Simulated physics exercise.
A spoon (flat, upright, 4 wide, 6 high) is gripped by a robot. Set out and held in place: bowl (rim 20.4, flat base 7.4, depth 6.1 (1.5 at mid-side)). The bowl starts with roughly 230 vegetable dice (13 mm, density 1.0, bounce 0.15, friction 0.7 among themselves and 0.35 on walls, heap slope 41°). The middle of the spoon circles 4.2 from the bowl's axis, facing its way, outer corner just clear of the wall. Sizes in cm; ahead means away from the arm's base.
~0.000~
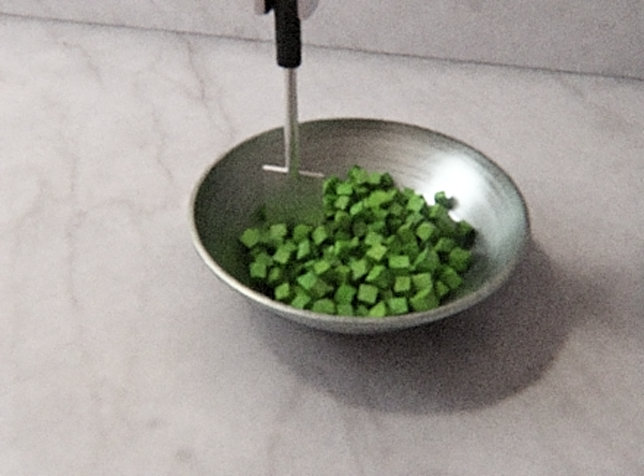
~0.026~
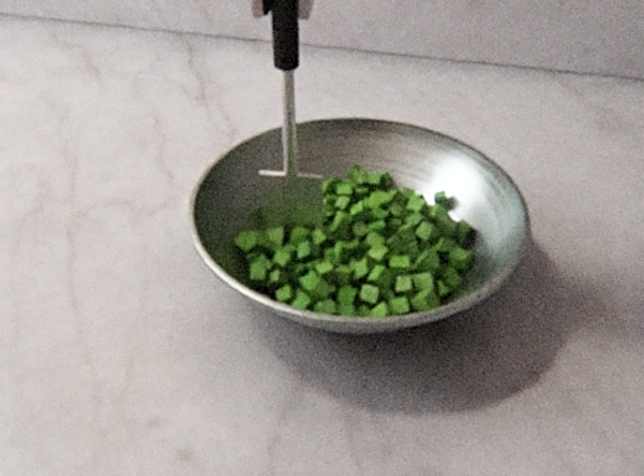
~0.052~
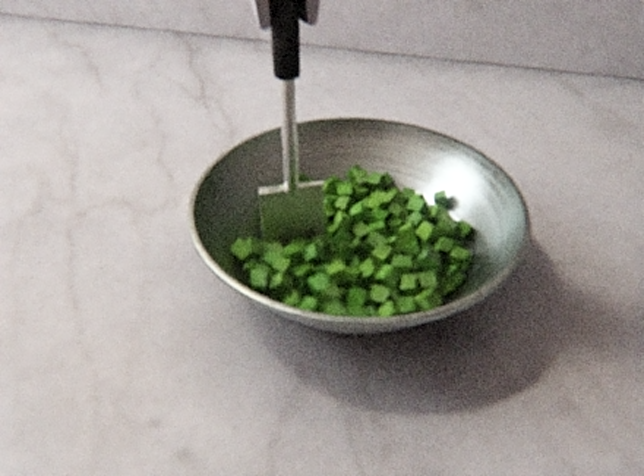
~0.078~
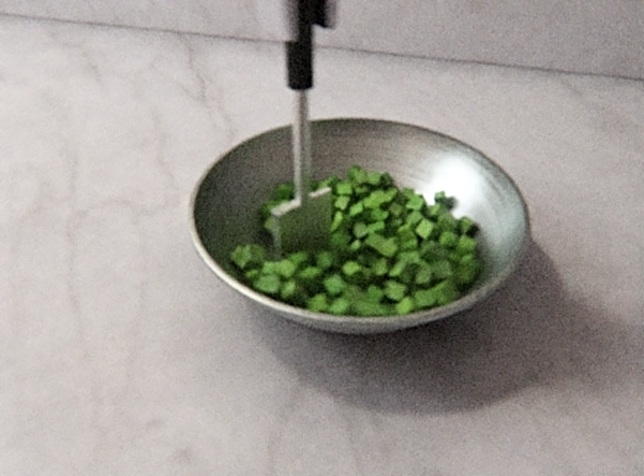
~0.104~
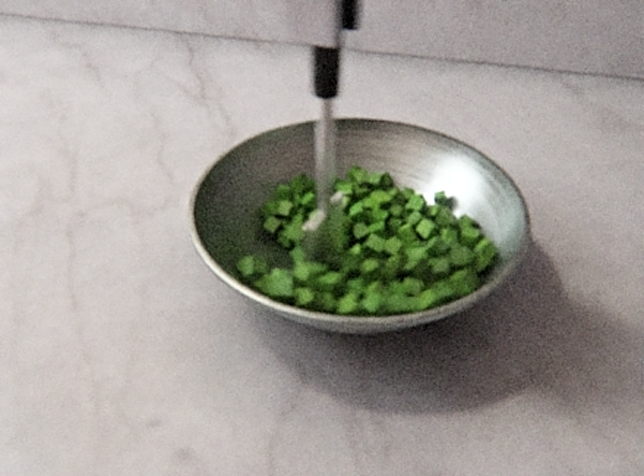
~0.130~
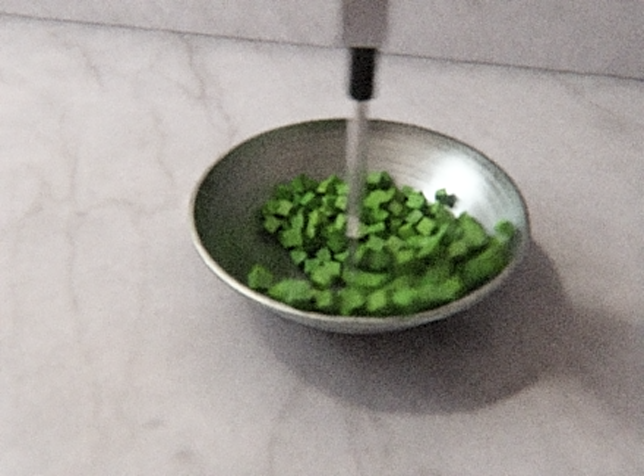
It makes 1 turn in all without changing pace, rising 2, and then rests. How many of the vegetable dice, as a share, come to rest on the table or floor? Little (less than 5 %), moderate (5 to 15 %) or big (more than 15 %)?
Share on the table or floor: Big (more than 15 %).
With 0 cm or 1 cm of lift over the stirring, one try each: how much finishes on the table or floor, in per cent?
Some 25 and 25 per cent.
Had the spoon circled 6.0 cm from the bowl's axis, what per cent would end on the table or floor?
In that case some 10 per cent.
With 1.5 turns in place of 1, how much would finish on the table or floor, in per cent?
In that case some 25 per cent.
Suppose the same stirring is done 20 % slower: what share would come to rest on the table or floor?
In that case some 5 per cent.
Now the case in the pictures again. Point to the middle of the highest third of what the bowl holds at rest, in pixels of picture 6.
At about (283, 220).
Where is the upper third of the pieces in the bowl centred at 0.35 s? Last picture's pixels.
Around (335, 154).
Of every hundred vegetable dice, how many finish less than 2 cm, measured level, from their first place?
About 10 per cent.
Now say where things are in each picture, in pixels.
The spoon neck at (292, 150), 0° round; upper third of the load around (361, 235), from x 255 to 465, top at y 175; 227 in the bowl, in the first frame.
The spoon neck at (290, 153), 8° round; upper third of the load around (361, 239), from x 250 to 465, top at y 175, in the second frame.
The spoon neck at (291, 165), 29° round; upper third of the load around (356, 250), from x 245 to 465, top at y 175, in the third frame.
The spoon neck at (303, 178), 52° round; upper third of the load around (365, 265), from x 245 to 470, top at y 175, in the fourth frame.
The spoon neck at (326, 188), 76° round; upper third of the load around (377, 268), from x 250 to 485, top at y 175, in the fifth frame.
The spoon neck at (356, 191), 99° round; upper third of the load around (407, 269), from x 260 to 505, top at y 175; 227 in the bowl, in the sixth frame.
After 0.24 s, 196° round, highest piece 9 above the table; 216 in the bowl, 1 on the table or floor, 10 in flight or on the tool.
After 0.35 s, 293° round, highest piece 9 above the table; 192 in the bowl, 14 on the table or floor, 21 in flight or on the tool.
After 0.60 s, 0° round, highest piece 7 above the table; 183 in the bowl, 44 on the table or floor.
After 1.30 s, 0° round, highest piece 7 above the table; 183 in the bowl, 44 on the table or floor.
In the end, 183 in the bowl, 44 on the table or floor. That is 19 % on the table or floor.
